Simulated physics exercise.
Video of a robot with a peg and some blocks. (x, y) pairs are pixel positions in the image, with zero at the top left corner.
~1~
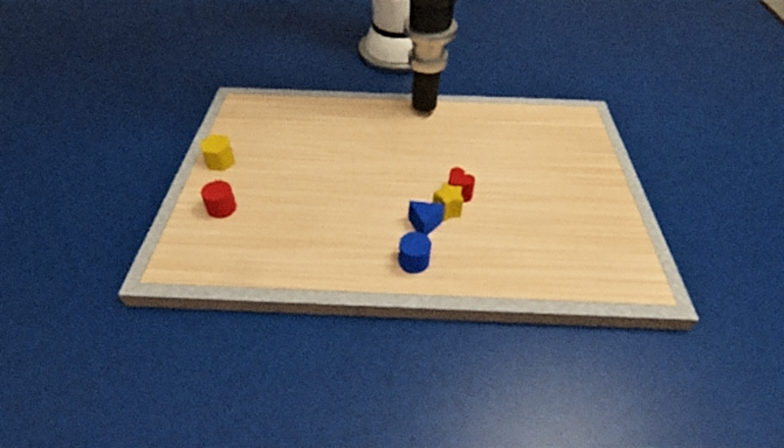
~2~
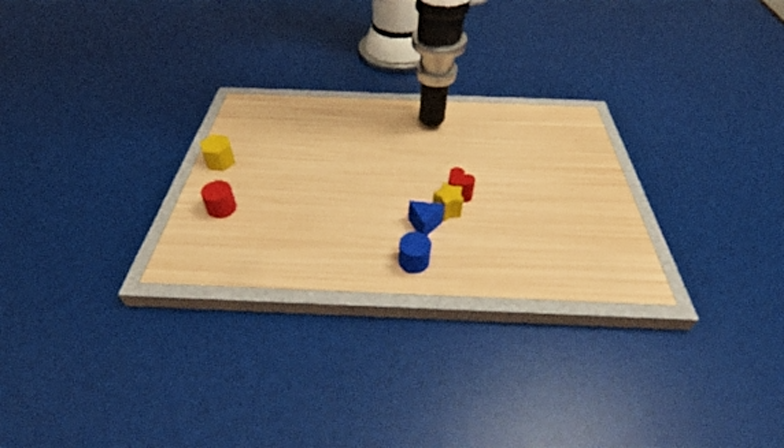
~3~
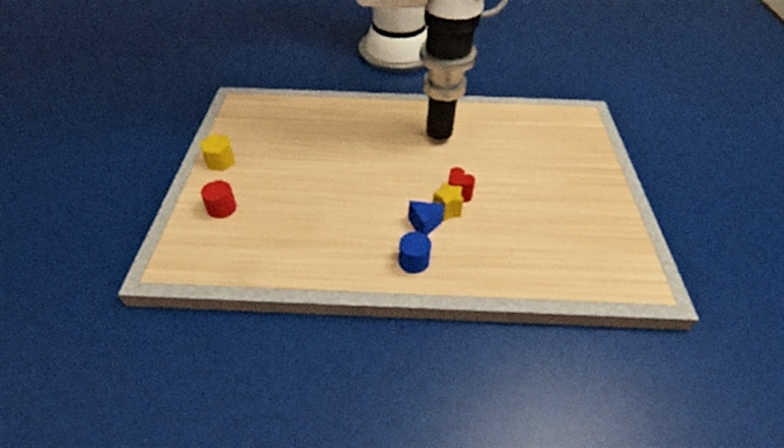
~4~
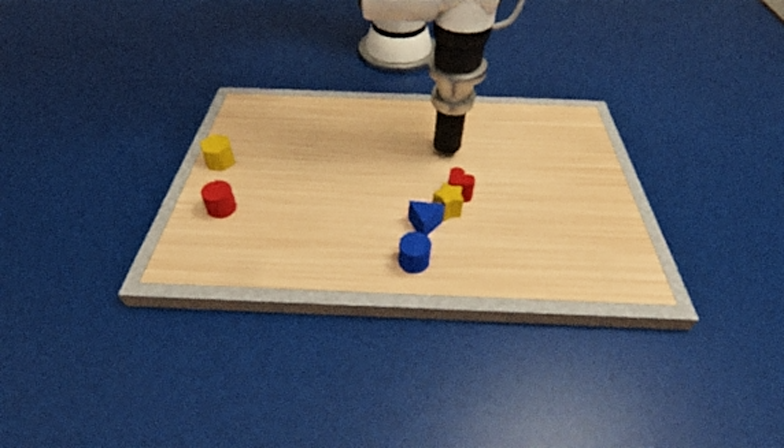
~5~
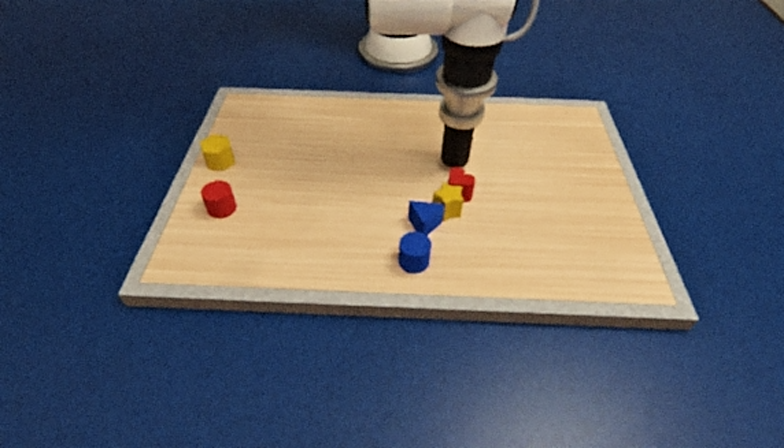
At the start, a robot arm holds its dark peg near the far edge of a wooden board with red, yellow and blue blocks on it. The peg moves a short way toward the viewer and slightly right, ending just behind the red heart-shaped block, while all the blocks stay still.
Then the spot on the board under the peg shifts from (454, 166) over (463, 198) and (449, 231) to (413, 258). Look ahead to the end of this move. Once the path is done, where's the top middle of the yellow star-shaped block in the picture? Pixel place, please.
About (436, 259).
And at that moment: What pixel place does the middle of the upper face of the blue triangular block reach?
It sits at (405, 219).
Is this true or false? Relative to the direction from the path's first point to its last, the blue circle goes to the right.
This is true.
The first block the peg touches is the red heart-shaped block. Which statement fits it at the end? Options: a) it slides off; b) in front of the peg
a: It slides off.
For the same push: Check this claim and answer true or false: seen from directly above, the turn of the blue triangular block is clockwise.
That claim is true.
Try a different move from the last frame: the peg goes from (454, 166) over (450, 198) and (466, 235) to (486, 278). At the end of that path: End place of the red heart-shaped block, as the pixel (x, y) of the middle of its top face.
The centre of its top face lies at (497, 216).
The first path, step by step. One third of the way, peg at (464, 191); blue triangular block at (422, 213), turned 40° clockwise; yellow star-shaped block at (452, 216), turned 20° clockwise; red heart-shaped block at (467, 201).
Two thirds of the way, peg at (451, 224); blue triangular block at (421, 214), turned 50° clockwise; yellow star-shaped block at (446, 234), turned 70° clockwise; red heart-shaped block at (477, 224), turned 100° anticlockwise.
At the end, peg at (414, 252); blue circle at (394, 262); blue triangular block at (405, 219), turned 130° clockwise; yellow star-shaped block at (436, 259), turned 15° clockwise; red heart-shaped block at (477, 225), turned 105° anticlockwise.
